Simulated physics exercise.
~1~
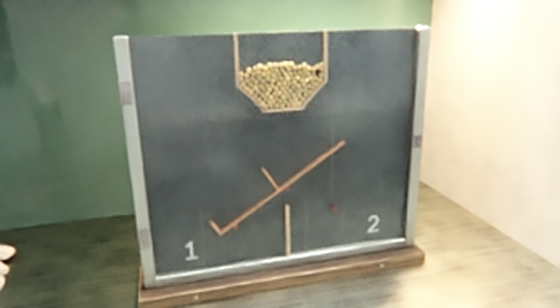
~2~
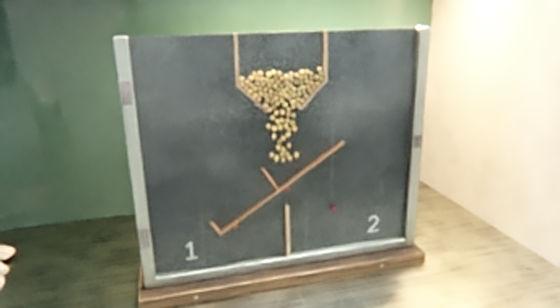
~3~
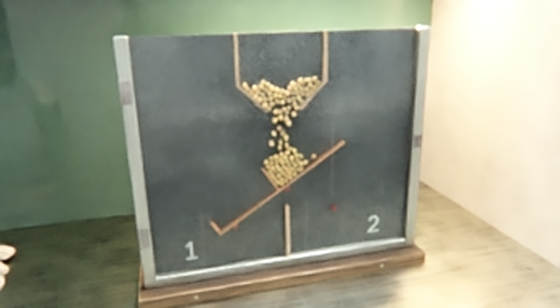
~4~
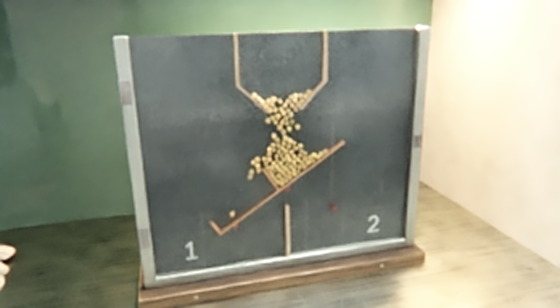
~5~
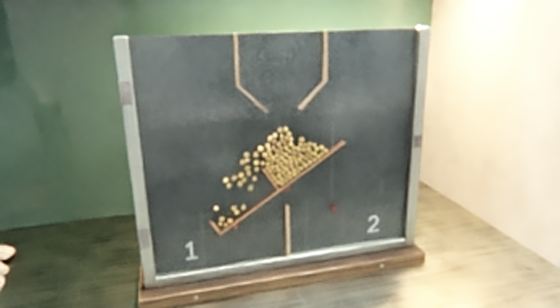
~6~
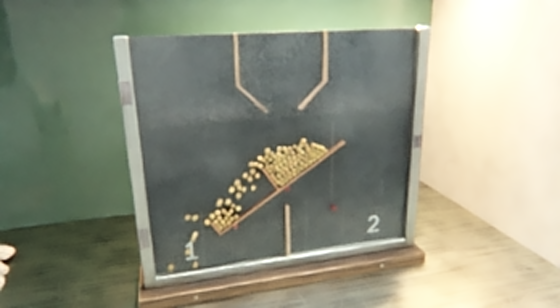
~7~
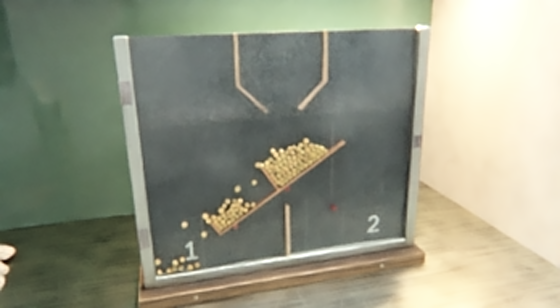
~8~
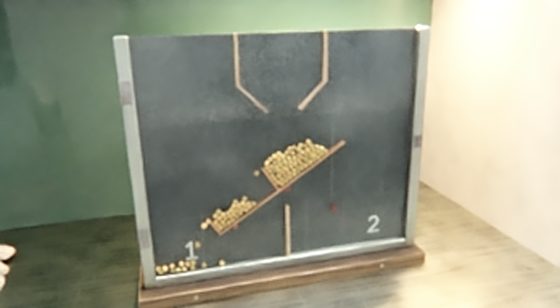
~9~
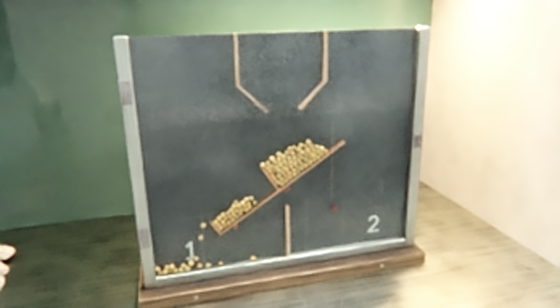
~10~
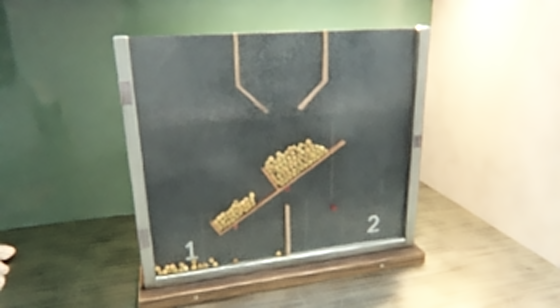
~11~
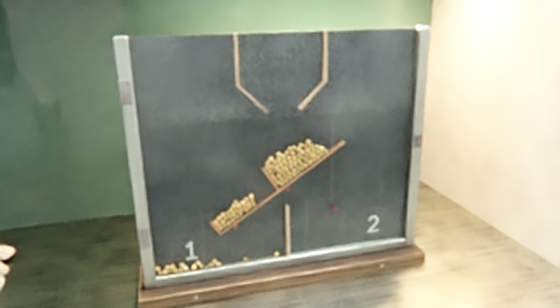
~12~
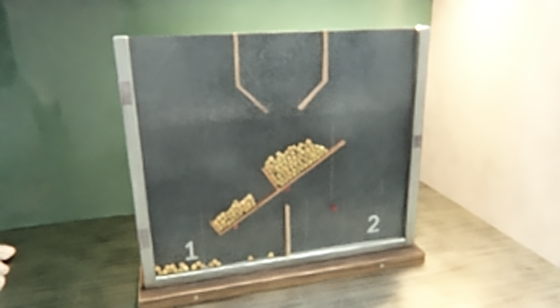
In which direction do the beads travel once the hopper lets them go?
The beads move down, dropping from the hopper onto the slanted tray, with some going on into the left bin.
